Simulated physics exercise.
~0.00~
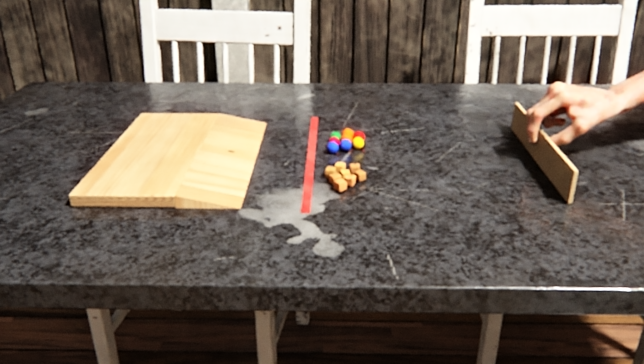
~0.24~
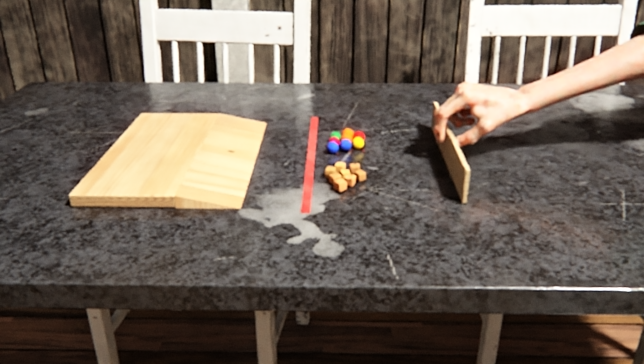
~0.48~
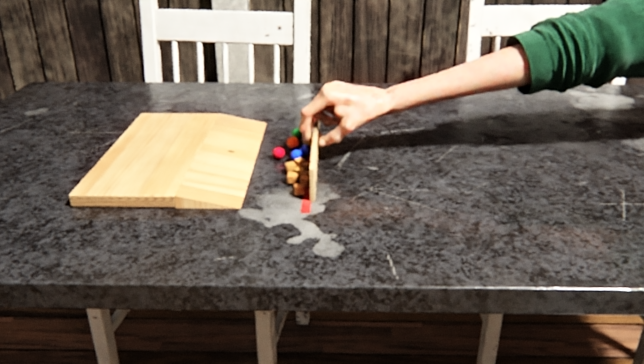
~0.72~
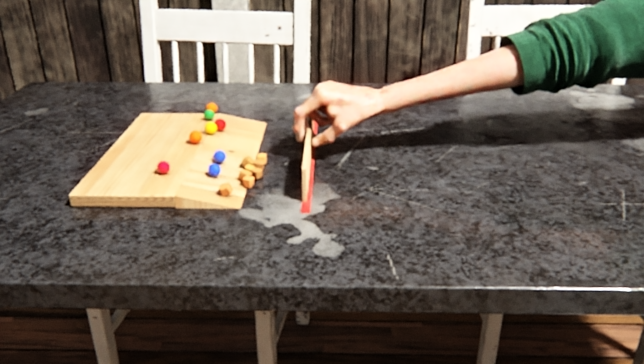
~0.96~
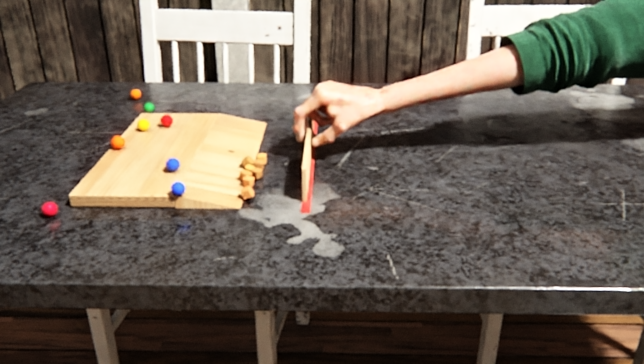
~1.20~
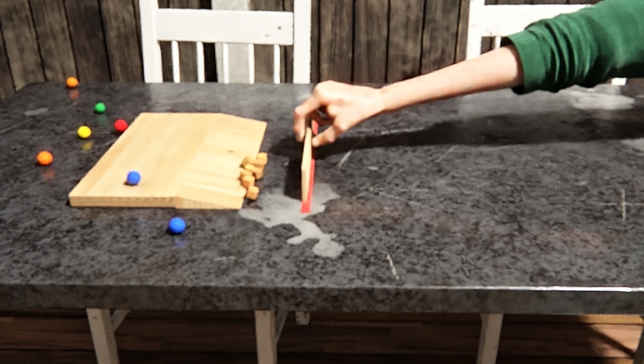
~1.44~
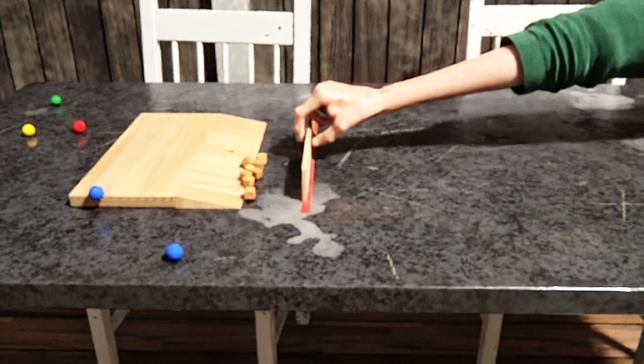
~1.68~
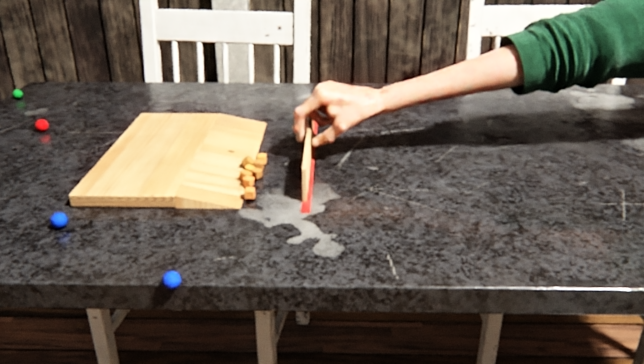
On a dark stone table, a hand sweeping a card left to red tape, coloured balls rolling over a wooden ramp, orange-brown pieces stopping at its near edge.
